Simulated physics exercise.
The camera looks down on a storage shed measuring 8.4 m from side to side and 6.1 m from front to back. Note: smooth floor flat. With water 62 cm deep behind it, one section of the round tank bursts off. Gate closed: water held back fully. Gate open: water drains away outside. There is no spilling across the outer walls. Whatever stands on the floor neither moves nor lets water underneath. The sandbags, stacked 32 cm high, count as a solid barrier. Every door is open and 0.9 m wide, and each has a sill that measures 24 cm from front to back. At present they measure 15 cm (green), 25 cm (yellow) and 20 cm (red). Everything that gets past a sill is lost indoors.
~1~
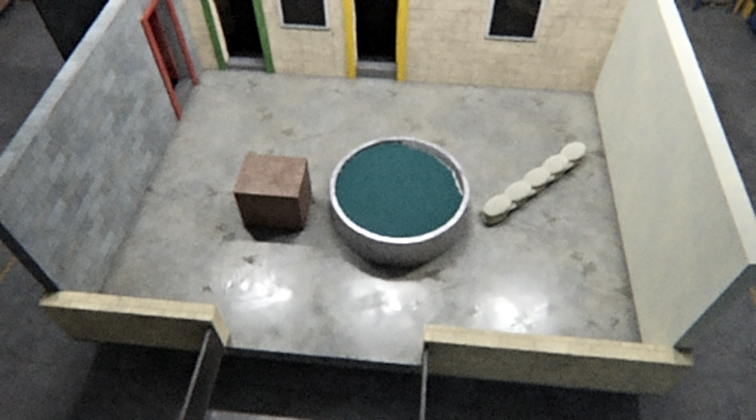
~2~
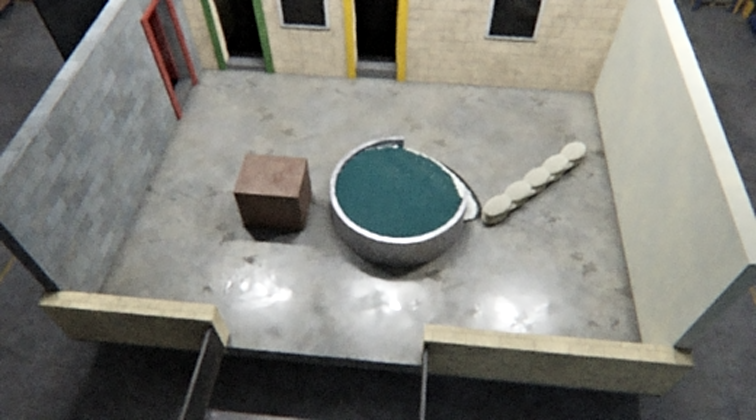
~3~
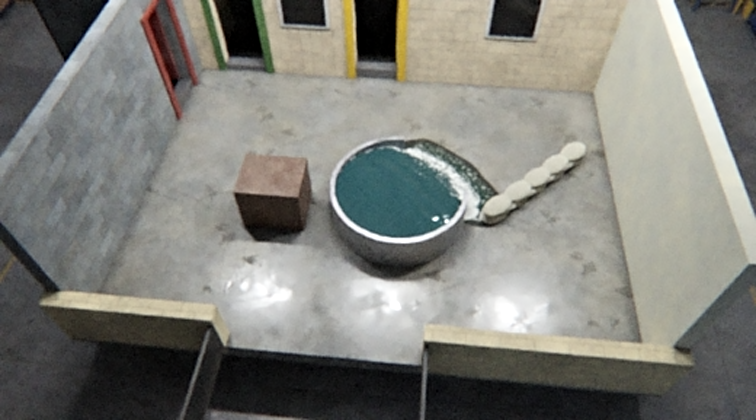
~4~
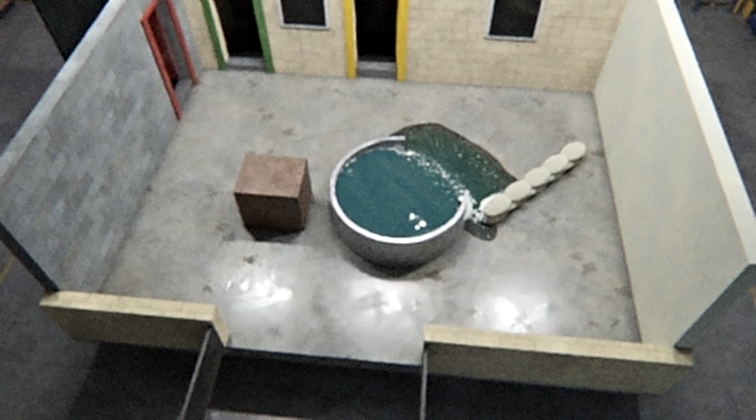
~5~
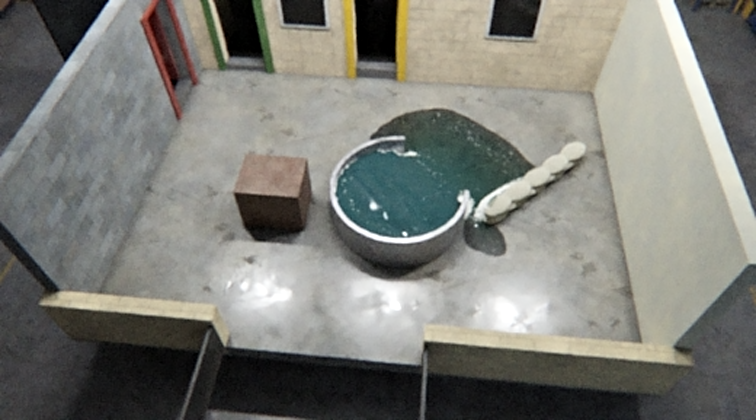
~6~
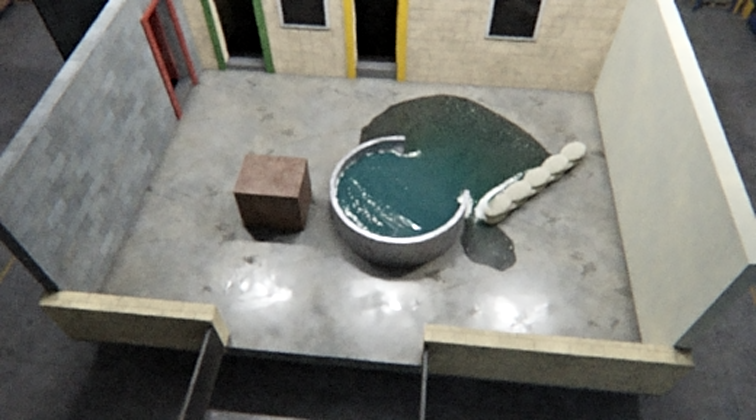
Dark green water pours from a gap in the far right side of a round grey tank, seen from a fixed, high viewpoint over a walled room with a smooth grey floor. A brown box sits left of the tank, pale sandbags lie in a slanting row to its right, and red, green and yellow doorways line the left and back walls. The rim section opens, then the water spreads backward and rightward in a widening dark sheet, reaches the sandbags and creeps around their near end.
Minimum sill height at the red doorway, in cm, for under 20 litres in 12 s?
Around 8 cm.
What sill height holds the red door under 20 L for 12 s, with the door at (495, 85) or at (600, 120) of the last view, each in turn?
You'd want about 20 cm there first, then about 30 cm.
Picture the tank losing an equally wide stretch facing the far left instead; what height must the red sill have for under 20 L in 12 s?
Then 24 cm.
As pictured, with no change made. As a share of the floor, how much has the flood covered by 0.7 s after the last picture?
20 %.
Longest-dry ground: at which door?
The red door comes last.
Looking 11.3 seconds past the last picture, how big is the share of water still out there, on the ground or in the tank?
About 98 in every hundred.
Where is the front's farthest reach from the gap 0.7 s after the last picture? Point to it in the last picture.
Around (591, 102).
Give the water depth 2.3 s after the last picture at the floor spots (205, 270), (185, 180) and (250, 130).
In order: Around 0, 0 and 0 cm.
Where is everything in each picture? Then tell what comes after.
Still water, 62 cm deep, in the round tank at (399, 189); the red door at (173, 60) is dry, in the first picture.
The gap is on the far side, the front 0.3 m out at a hidden place; the back of the round tank holds 62 cm, in the second picture.
The gap is on the far side, the front 0.7 m out at (429, 143); the back of the round tank holds 62 cm, in the third picture.
The front is at (442, 129), 1.2 m from the gap on the far side; 2.7 m2 of floor is wet, 62 cm left at the back, in the fourth picture.
The front is at (446, 113), 1.7 m from the gap on the far side; 4.4 m2 of floor is wet, 62 cm left at the back, in the fifth picture.
The front is at (467, 102), 2.1 m from the gap on the far side; 6.1 m2 of floor is wet, 57 cm left at the back; 4.2 m in a straight line remain to the red door at (173, 60), in the sixth picture.
Then, 0.7 s after the last picture water covers 20 % of the floor, deepest (24 cm) near (496, 196); it has not reached the red door.
Then, 2.3 s after the last picture water covers 25 % of the floor, deepest (34 cm) near (590, 96); it has not reached the red door.
Then, 11.3 s after the last picture water covers 95 % of the floor, deepest (9 cm) near (88, 318); 8 cm at the red door, 0 litres in over its 20 cm sill.
At the red door as built, the water peaked near 12 cm, 6.3 s after the last picture.
With a sill of 6.5 cm, 40 litres would have come in within the 12 s; with 9 cm, 9 litres. So under 20 litres takes about 8 cm.
